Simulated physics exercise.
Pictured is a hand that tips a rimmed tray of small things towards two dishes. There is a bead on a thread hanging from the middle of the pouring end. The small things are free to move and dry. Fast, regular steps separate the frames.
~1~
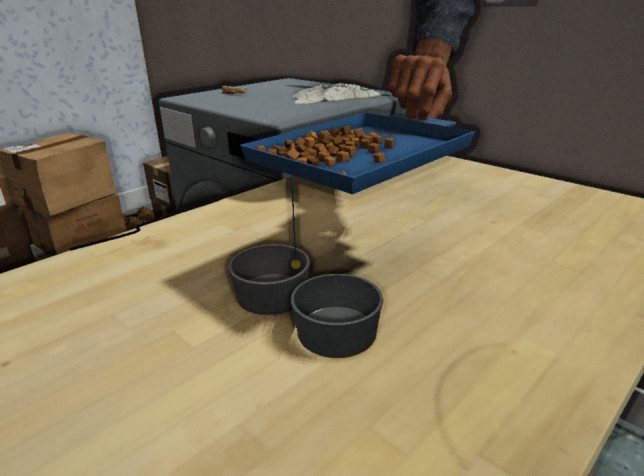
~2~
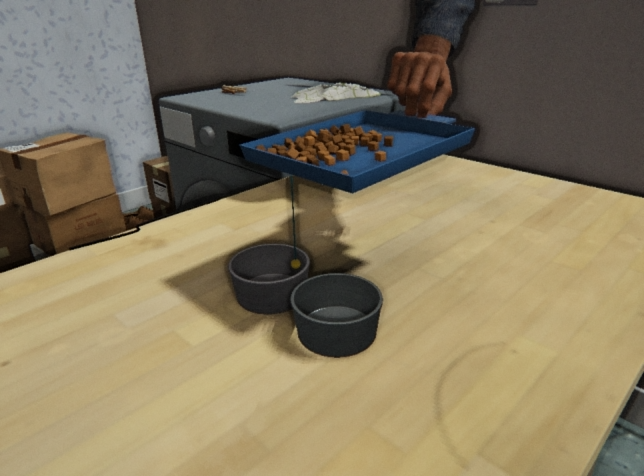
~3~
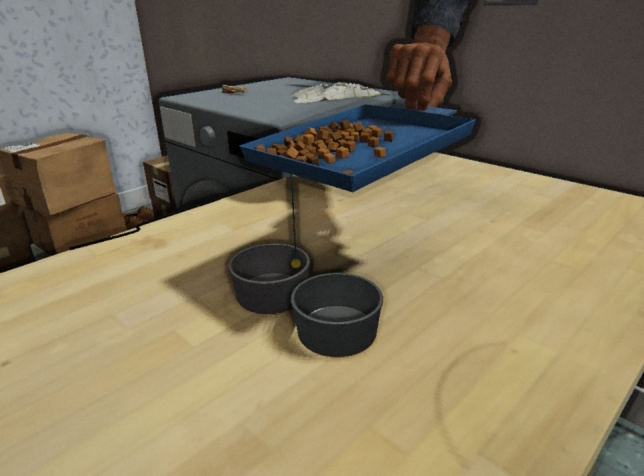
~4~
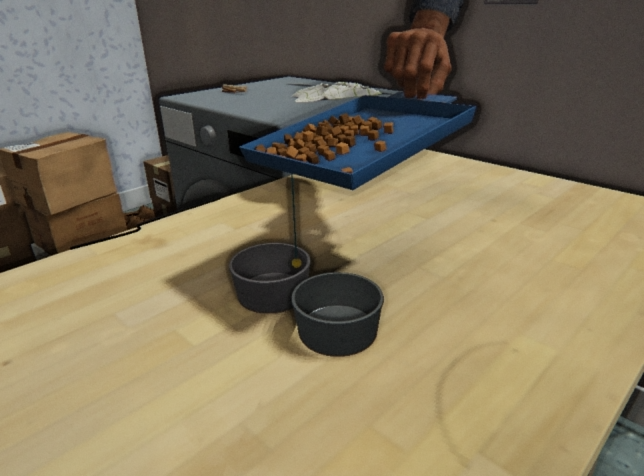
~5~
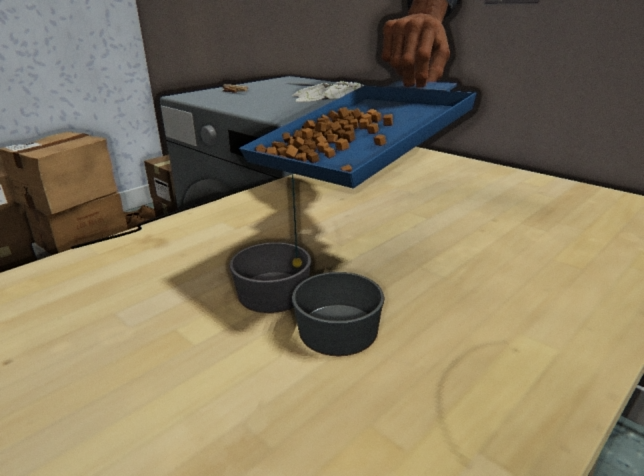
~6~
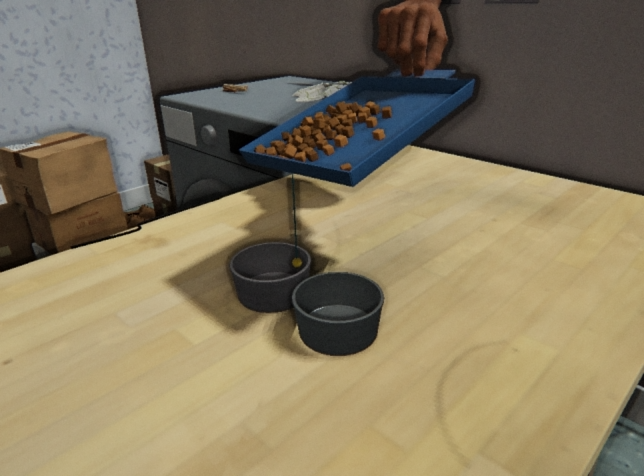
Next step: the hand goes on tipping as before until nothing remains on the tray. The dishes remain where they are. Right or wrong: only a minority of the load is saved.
Right, only a minority is saved.
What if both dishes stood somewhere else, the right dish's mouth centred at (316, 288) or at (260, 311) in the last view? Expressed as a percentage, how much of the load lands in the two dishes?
About 40 and 50 per cent respectively.
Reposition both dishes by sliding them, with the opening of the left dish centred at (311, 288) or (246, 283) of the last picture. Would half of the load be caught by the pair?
First try: A minority; second try: A majority.
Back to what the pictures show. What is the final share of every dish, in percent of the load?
Per hundred pieces, the left dish ends with about 30 and the right dish with about 0.
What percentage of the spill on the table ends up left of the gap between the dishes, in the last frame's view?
Looks like close to 100 per cent of it.
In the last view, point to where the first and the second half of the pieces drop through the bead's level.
Starting near (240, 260), moving on to near (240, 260).
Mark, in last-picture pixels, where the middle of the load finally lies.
Resting centre, last picture - approx. (222, 307).
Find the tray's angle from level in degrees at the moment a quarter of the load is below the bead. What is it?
Close to 100° of tilt at that moment.
Just after the last frame, tray tipped steeply; almost all on the tray; just a few in the air.
A moment on, tray tipped right over; the larger part on the tray; just a few in the left dish; about a tenth outside both; just a few in the air.
Further on, tray tipped past a quarter turn; roughly a third in the left dish; roughly two thirds outside both.
When it is over, tray tipped past a quarter turn; not one in the right dish; roughly a third in the left dish; roughly two thirds outside both.
